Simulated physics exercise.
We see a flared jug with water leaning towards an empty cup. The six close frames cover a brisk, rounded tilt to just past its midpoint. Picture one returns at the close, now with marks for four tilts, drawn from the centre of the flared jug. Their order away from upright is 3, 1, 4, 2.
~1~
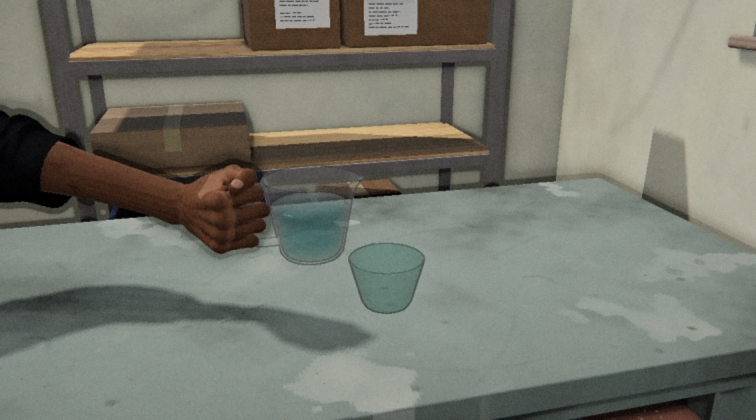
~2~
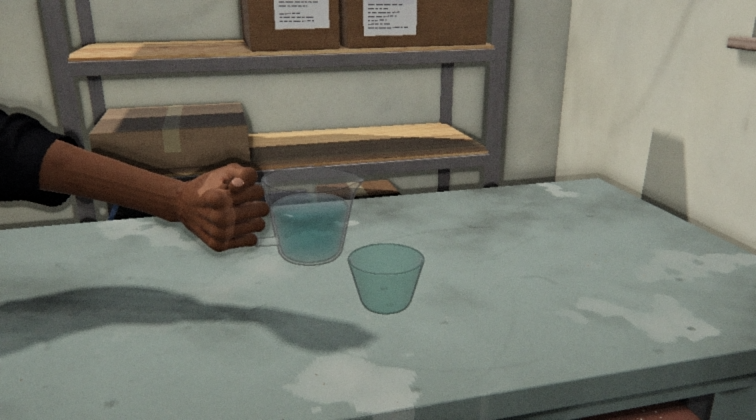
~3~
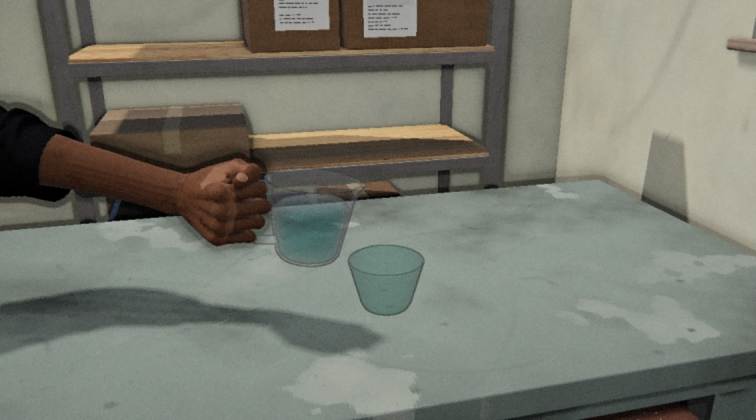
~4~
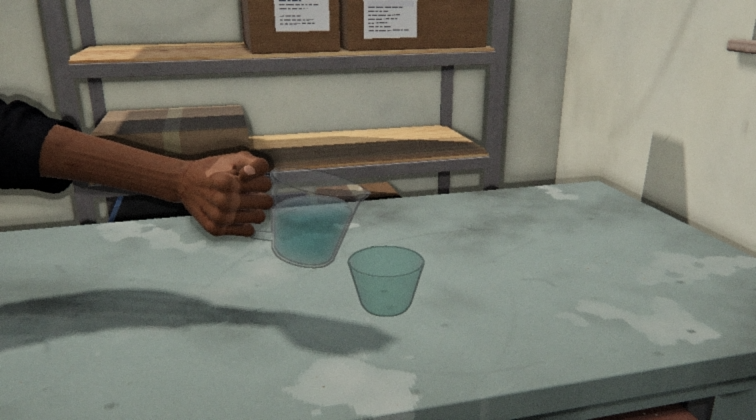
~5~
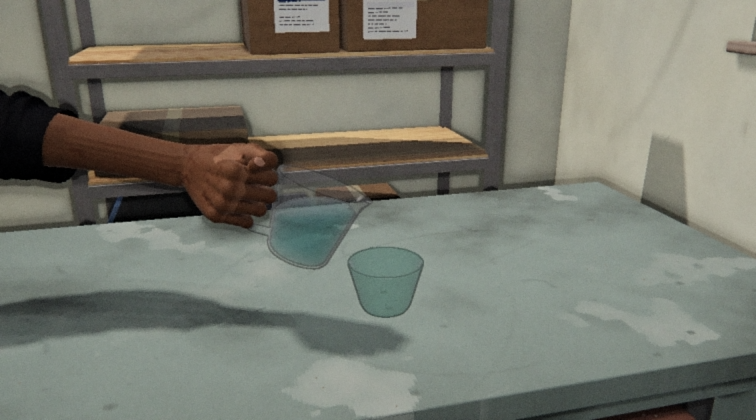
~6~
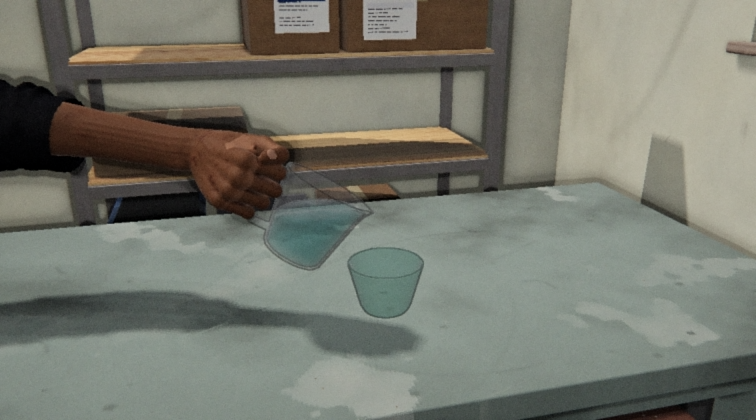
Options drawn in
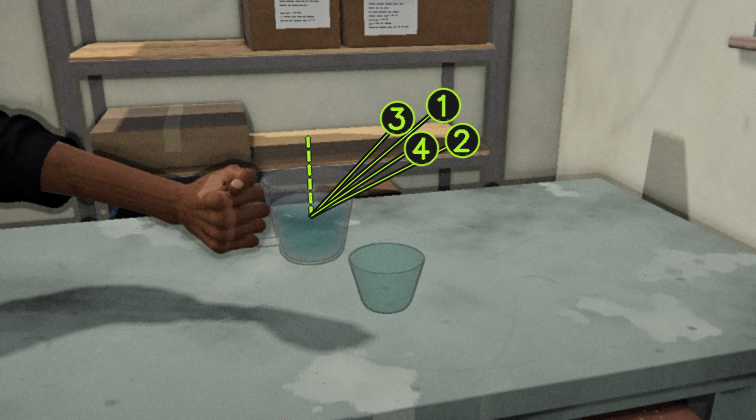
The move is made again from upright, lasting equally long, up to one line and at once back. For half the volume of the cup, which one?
Take 4.
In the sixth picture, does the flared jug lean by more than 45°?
No, it does not.
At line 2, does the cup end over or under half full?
Over.
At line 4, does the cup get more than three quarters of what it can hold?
No, it does not.
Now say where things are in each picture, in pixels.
Upright, lip at (362, 176); rim of the cup round (387, 257); nothing has left yet.
Upright, lip at (362, 178); nothing has left yet.
Tipped about 6°, lip at (365, 184); nothing has left yet.
Tipped about 13°, lip at (368, 191); nothing has left yet.
Tipped about 22°, lip at (371, 201); nothing has left yet.
Tipped about 31°, lip at (372, 211); nothing has left yet.
On the marked copy, 1 at (429, 115); 2 at (447, 146); 3 at (388, 133); 4 at (404, 154).
With 1, the cup ends with about 34 % of what it can hold.
With 2, the cup ends with about 67 % of what it can hold; 4 % of the water is spilt.
With 3, the cup ends with about 19 % of what it can hold.
With 4, the cup ends with about 50 % of what it can hold; 3 % of the water is spilt.
